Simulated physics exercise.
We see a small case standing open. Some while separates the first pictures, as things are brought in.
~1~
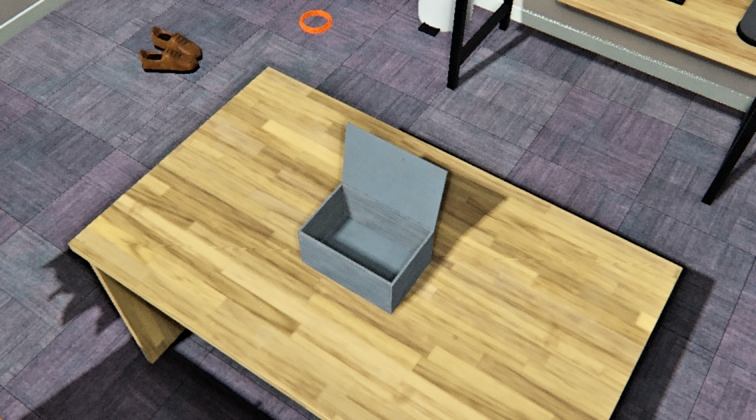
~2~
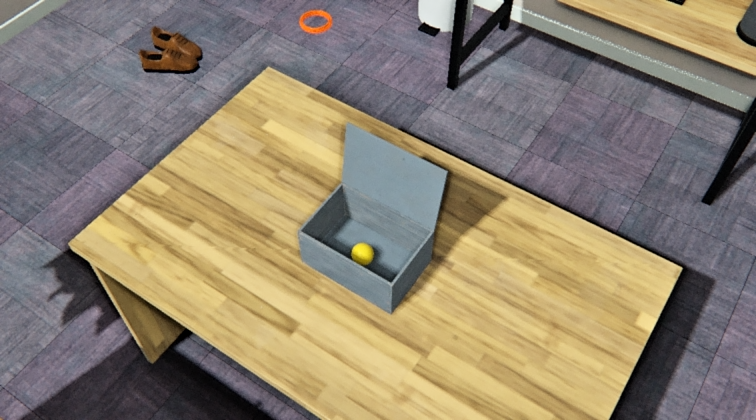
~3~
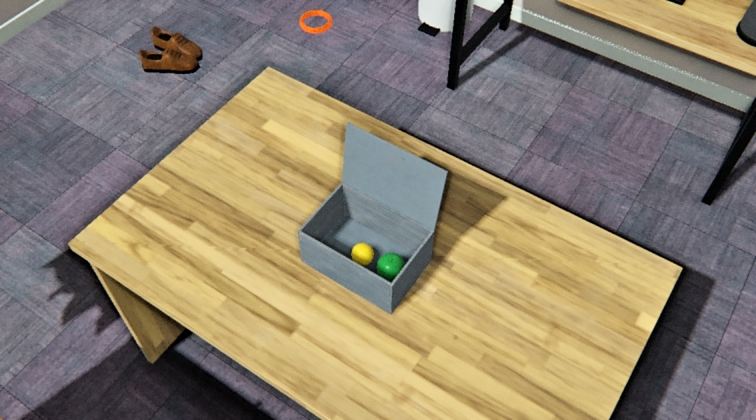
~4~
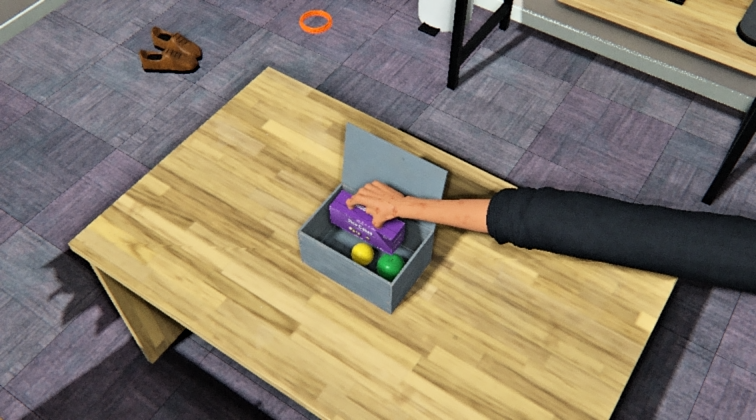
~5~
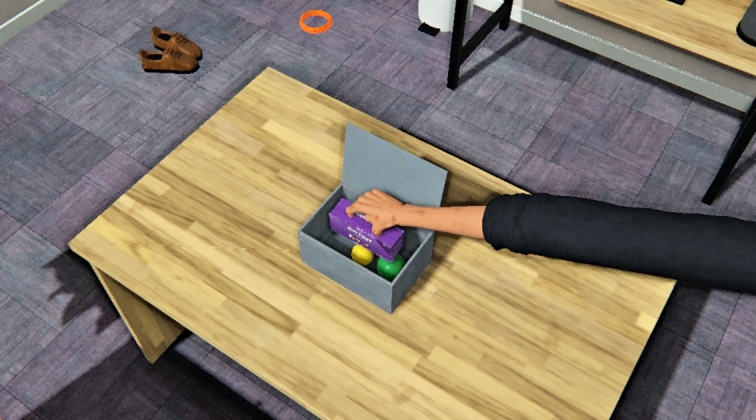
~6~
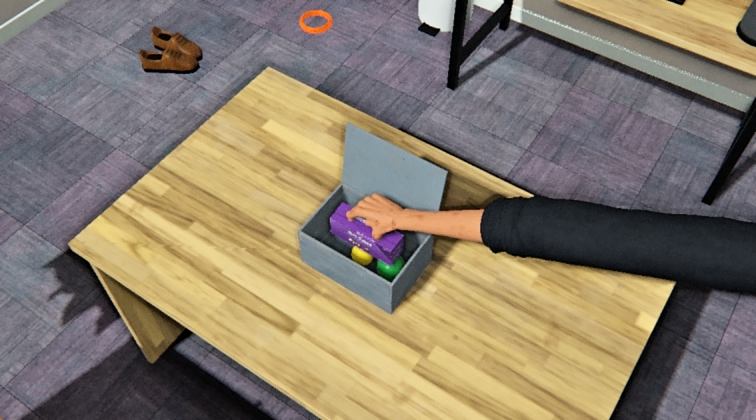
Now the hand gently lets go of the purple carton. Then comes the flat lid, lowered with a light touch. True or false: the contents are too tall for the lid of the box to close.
False.
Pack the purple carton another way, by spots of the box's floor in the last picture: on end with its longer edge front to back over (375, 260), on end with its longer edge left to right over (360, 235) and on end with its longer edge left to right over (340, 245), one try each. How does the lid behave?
In the first case it shuts flat; in the second case it stays ajar; in the third case it stays ajar.
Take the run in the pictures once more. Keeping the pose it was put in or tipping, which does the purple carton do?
The purple carton ends up leaning.
Then, 0.70 s on from there, purple carton on its side near (373, 236); yellow lemon shifted a little; green apple shifted a little.
Then, 1.50 s on from there, lid 68° above the rim; purple carton on its side near (374, 237); yellow lemon shifted about its own width; green apple shifted a little.
Then, 1.90 s on from there, lid 14° above the rim; purple carton on its side near (374, 237); yellow lemon shifted about its own width; green apple shifted about its own width.
In the end, lid shut; toppled in the box, purple carton; moved from the start, green apple and yellow lemon. At the end, from the last picture's camera, purple carton near (374, 237).
